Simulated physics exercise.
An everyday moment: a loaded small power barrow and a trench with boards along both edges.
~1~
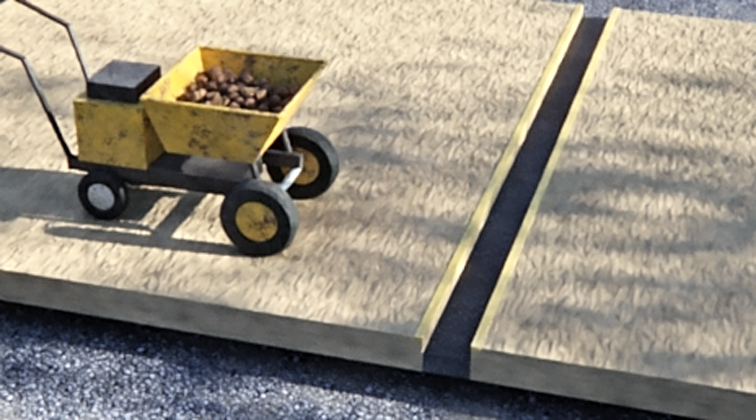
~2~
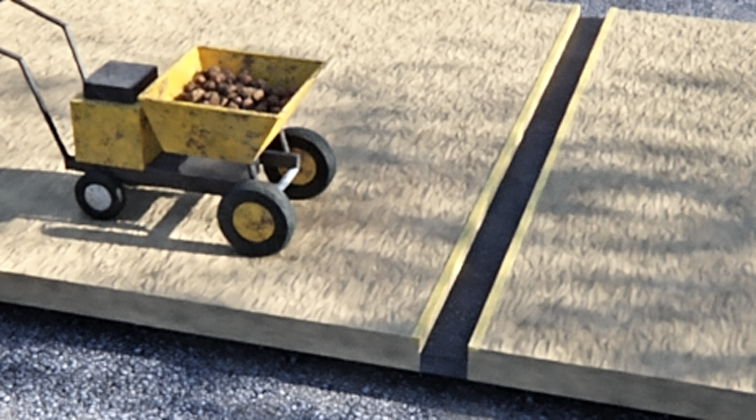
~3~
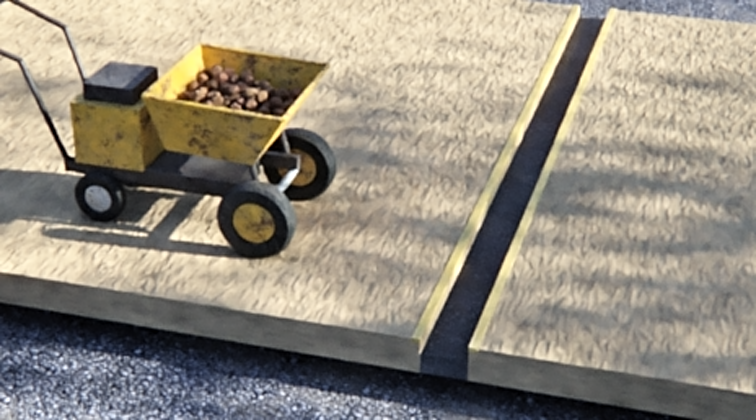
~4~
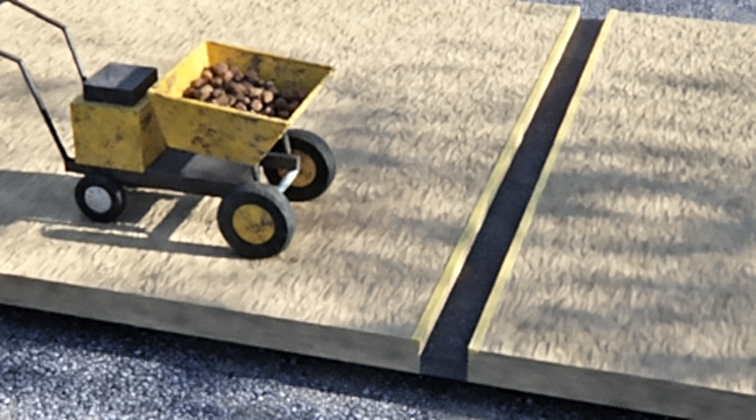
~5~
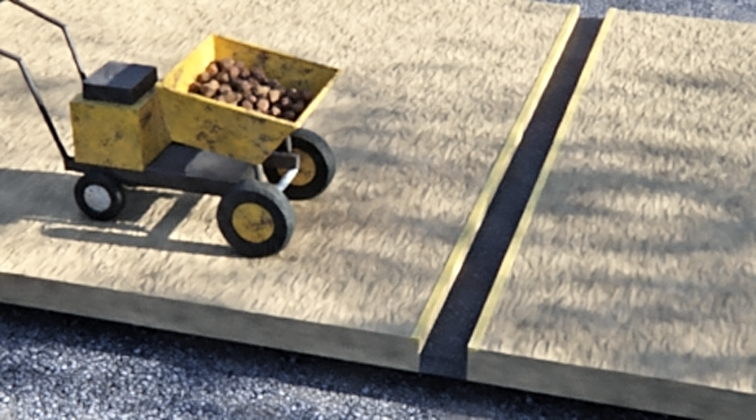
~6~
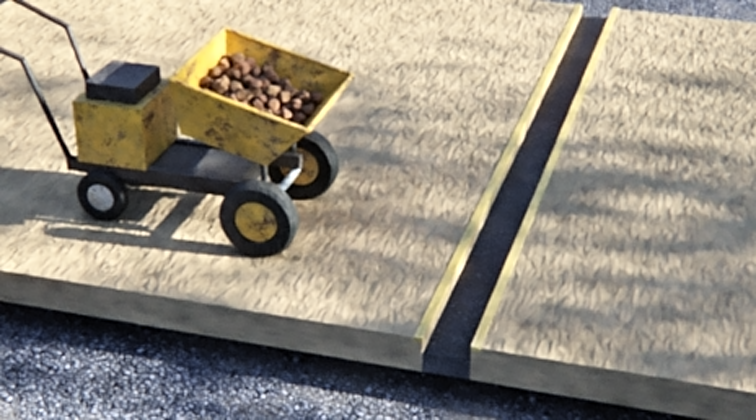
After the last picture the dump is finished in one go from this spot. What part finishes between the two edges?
In the trench: Under half.
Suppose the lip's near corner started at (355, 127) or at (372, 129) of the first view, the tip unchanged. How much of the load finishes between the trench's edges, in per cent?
In turn 60 and 50 in a hundred.
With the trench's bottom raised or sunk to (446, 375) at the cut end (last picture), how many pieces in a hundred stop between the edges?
Some 30 per cent.
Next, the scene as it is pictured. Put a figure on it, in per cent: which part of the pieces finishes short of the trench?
Near 70 %.
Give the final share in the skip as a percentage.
About 0 per cent.
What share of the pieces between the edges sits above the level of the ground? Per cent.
Near 20 %.
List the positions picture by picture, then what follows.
In the first picture, lip of the skip at (280, 117), level; top of the load at (233, 95), clay clods; first edge of the trench at (433, 306); far edge at (489, 315), the trench under half as wide as the skip, and shallow for its width.
In the second picture, lip of the skip at (278, 118), level; top of the load at (231, 95).
In the third picture, lip of the skip at (282, 121), tipped barely; top of the load at (234, 95).
In the fourth picture, lip of the skip at (288, 124), tipped a little; top of the load at (229, 101).
In the fifth picture, lip of the skip at (296, 126), tipped a little; top of the load at (225, 91).
In the sixth picture, lip of the skip at (308, 131), tipped a little; top of the load at (223, 82); first edge of the trench at (433, 307); far edge at (489, 315).
Soon, skip tipped steeply; all in the skip.
A while on, skip tipped right over; nearly all in the skip; a small part short of the trench; a stray few falling.
Towards the end, skip tipped right over; about a third in the skip; about half short of the trench; about a quarter in or heaped over the trench; a stray few beyond it.
Finally, skip tipped right over; about two thirds short of the trench; about a quarter in or heaped over the trench; a stray few beyond it.
